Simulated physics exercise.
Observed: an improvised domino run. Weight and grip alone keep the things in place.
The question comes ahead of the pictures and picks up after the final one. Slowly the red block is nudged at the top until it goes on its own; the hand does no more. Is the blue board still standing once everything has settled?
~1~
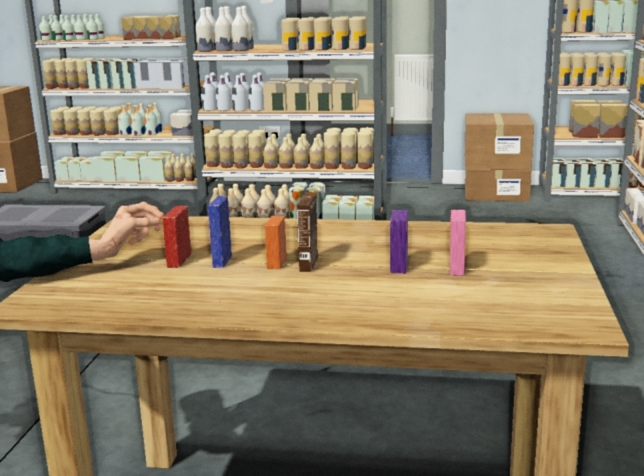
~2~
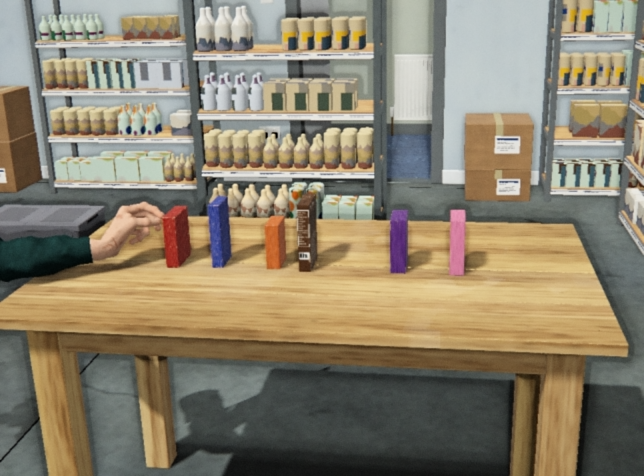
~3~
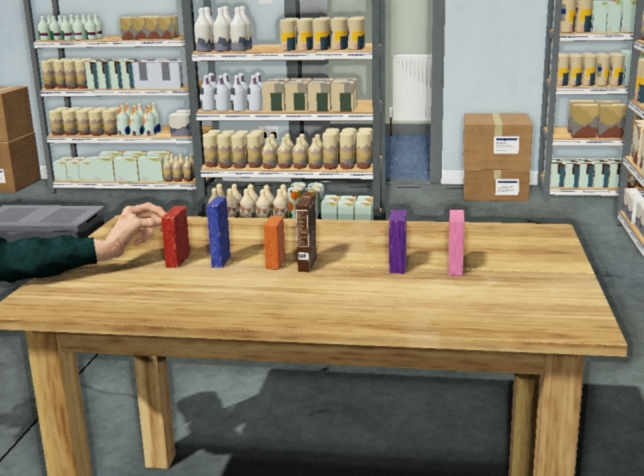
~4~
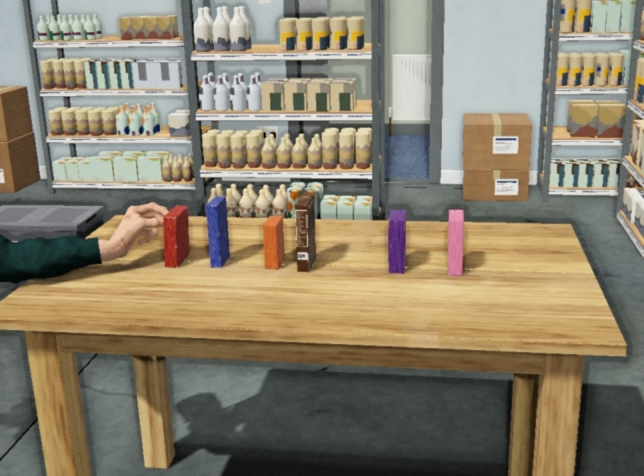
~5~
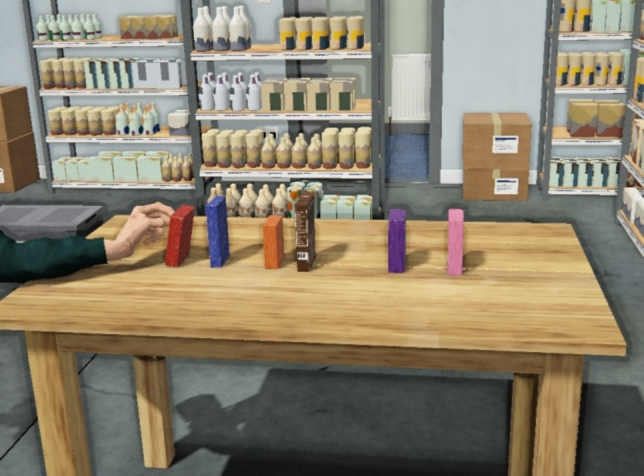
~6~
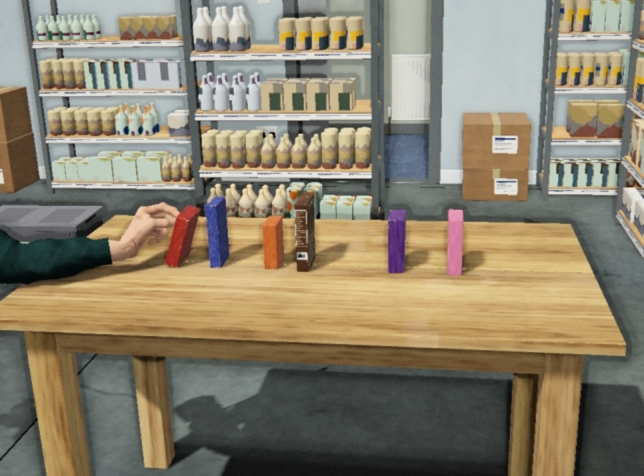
Yeah, it fails to hold on there.
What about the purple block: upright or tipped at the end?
At the finish the purple block is standing.
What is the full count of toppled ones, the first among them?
The count is 4.
Then, 0.30 s past the last view, red block 69° over; blue board rocked 42° from its first pose near (241, 237).
Then, 0.50 s past the last view, red block 90° over; blue board rocked 61° from its first pose near (261, 244); orange block rocked 43° from its first pose; brown packet rocked 17° from its first pose.
Then, 0.60 s past the last view, red block 90° over; blue board rocked 73° from its first pose near (263, 249); brown packet rocked 72° from its first pose; orange block rocked 72° from its first pose.
Then, 1.60 s past the last view, red block 90° over; blue board rocked 74° from its first pose near (261, 250); brown packet on its side; orange block rocked 73° from its first pose.
Finally, down or leaning hard on the table, blue board, brown packet and orange block; purple block still in place. Final places as the last picture's camera would see them, blue board near (260, 250).
